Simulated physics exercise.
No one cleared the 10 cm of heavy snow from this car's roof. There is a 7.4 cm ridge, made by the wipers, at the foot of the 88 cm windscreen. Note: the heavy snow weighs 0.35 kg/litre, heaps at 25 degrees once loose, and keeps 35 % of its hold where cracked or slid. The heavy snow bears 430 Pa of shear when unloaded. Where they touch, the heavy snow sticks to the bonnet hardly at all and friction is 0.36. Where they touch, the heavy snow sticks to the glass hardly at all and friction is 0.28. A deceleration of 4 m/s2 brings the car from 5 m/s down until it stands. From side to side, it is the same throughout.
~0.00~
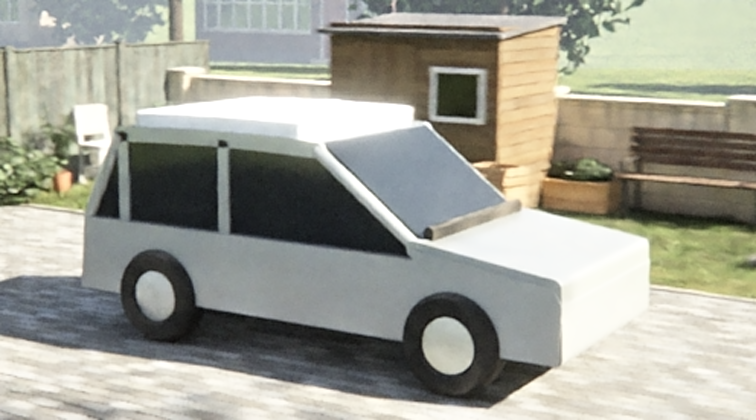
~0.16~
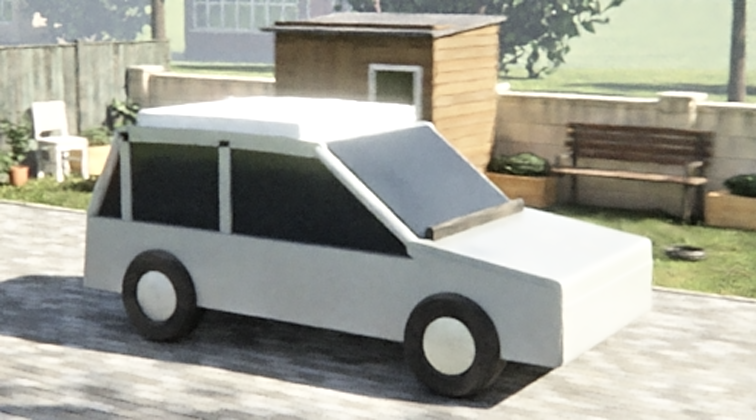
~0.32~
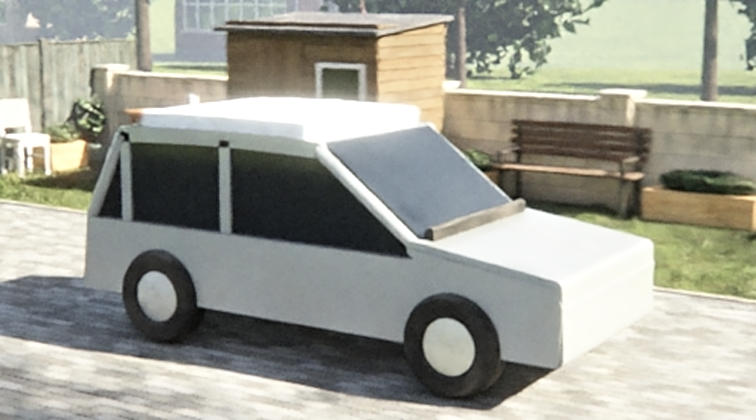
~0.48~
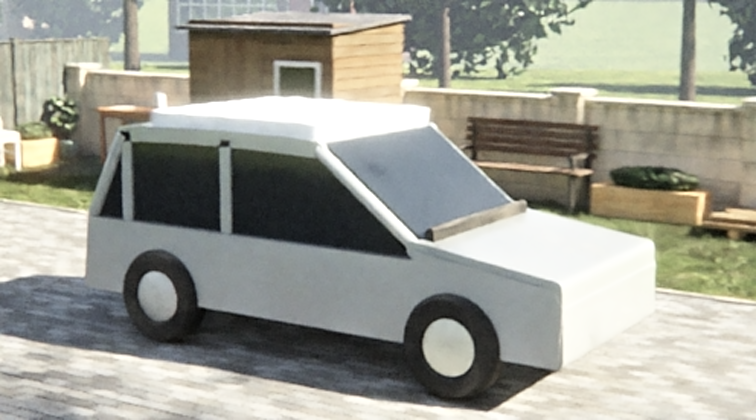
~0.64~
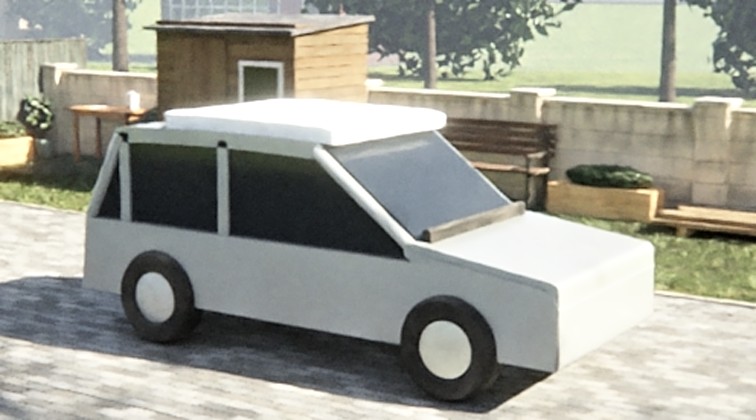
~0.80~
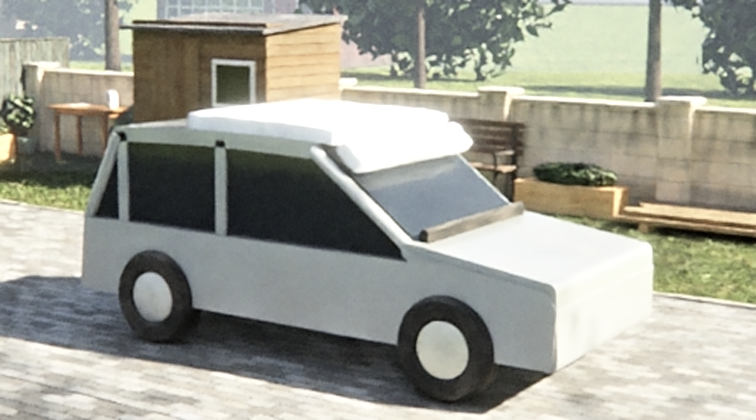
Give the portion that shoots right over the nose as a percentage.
89 %.
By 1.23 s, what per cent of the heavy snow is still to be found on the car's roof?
Share at that time: About 6 %.
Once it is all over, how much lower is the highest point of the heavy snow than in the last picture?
I'd put it at close to 55 cm.
By 1.23 s, 6 % of the snow is on the roof, 56 % on the glass, 38 % on the bonnet and none has gone off the nose.
By 1.74 s, none of the snow is on the roof, 6 % on the glass, 56 % on the bonnet and 38 % has gone off the nose.
By 2.24 s, none of the snow is on the roof, 6 % on the glass, 5 % on the bonnet and 89 % has gone off the nose.
By 2.75 s, none of the snow is on the roof, 6 % on the glass, 5 % on the bonnet and 89 % has gone off the nose.
By 2.85 s, at the end, none of the snow is on the roof, 6 % on the glass, 5 % on the bonnet and 89 % has gone off the nose.
